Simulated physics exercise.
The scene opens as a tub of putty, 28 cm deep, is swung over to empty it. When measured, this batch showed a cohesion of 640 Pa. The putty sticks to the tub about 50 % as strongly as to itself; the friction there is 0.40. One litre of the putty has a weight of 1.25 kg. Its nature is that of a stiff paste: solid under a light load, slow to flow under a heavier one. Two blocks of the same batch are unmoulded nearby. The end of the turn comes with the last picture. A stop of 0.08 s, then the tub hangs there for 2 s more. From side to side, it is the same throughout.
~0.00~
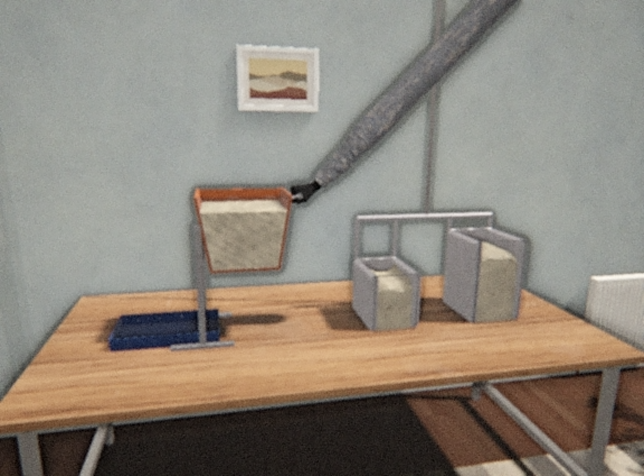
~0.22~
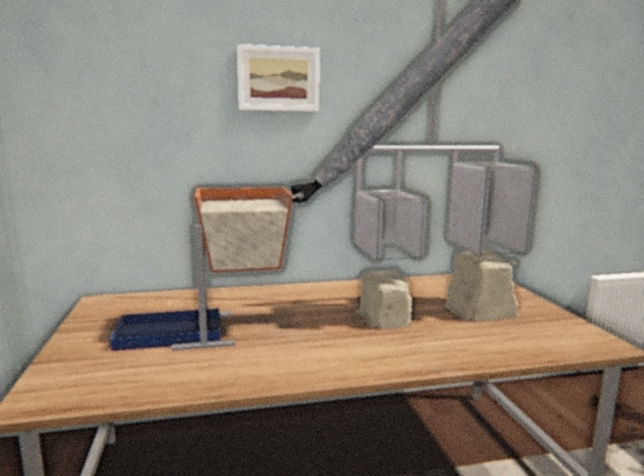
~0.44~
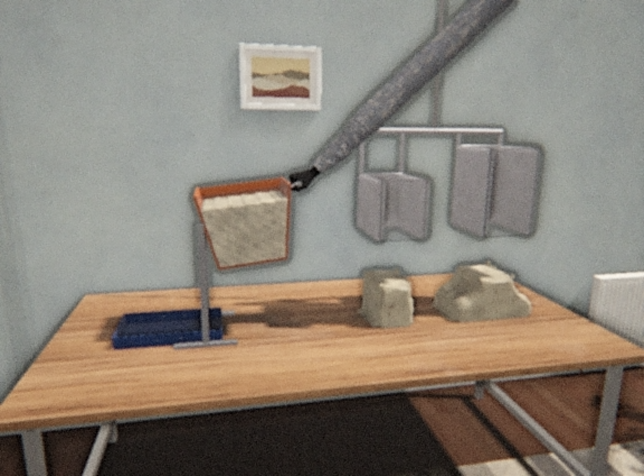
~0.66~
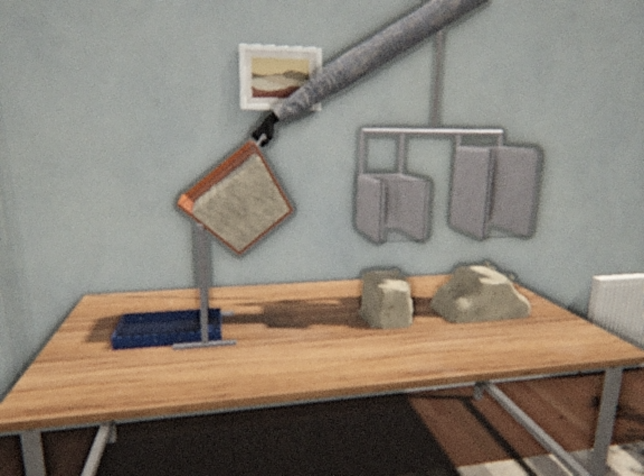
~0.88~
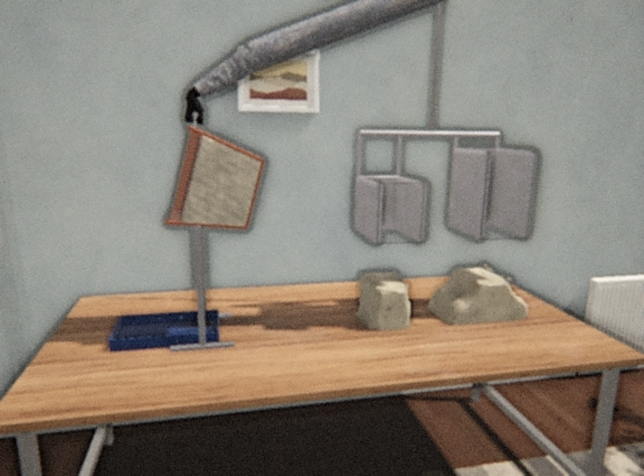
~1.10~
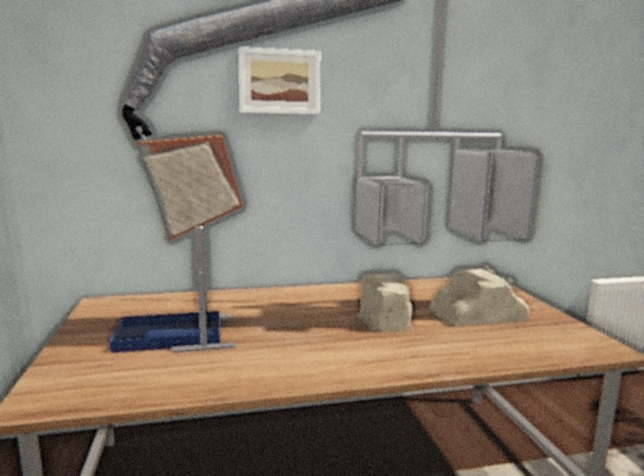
Two moulds lift, the right putty block slumps, then an arm turns a filled tub leftward.
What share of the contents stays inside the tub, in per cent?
About 0 per cent.
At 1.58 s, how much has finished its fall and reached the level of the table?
Near 80 per cent has got down by that time.
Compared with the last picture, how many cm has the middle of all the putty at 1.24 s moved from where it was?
About 13 cm.
By 1.24 s, the tub is at 105 degrees and holds 58 %.
By 1.41 s, the tub is at 105 degrees and holds 12 %.
By 1.58 s, the tub is at 105 degrees and holds 0 %.
By 1.75 s, the tub is at 105 degrees and holds 0 %.
By 3.10 s, at the end, the tub is at 105 degrees and holds 0 %.
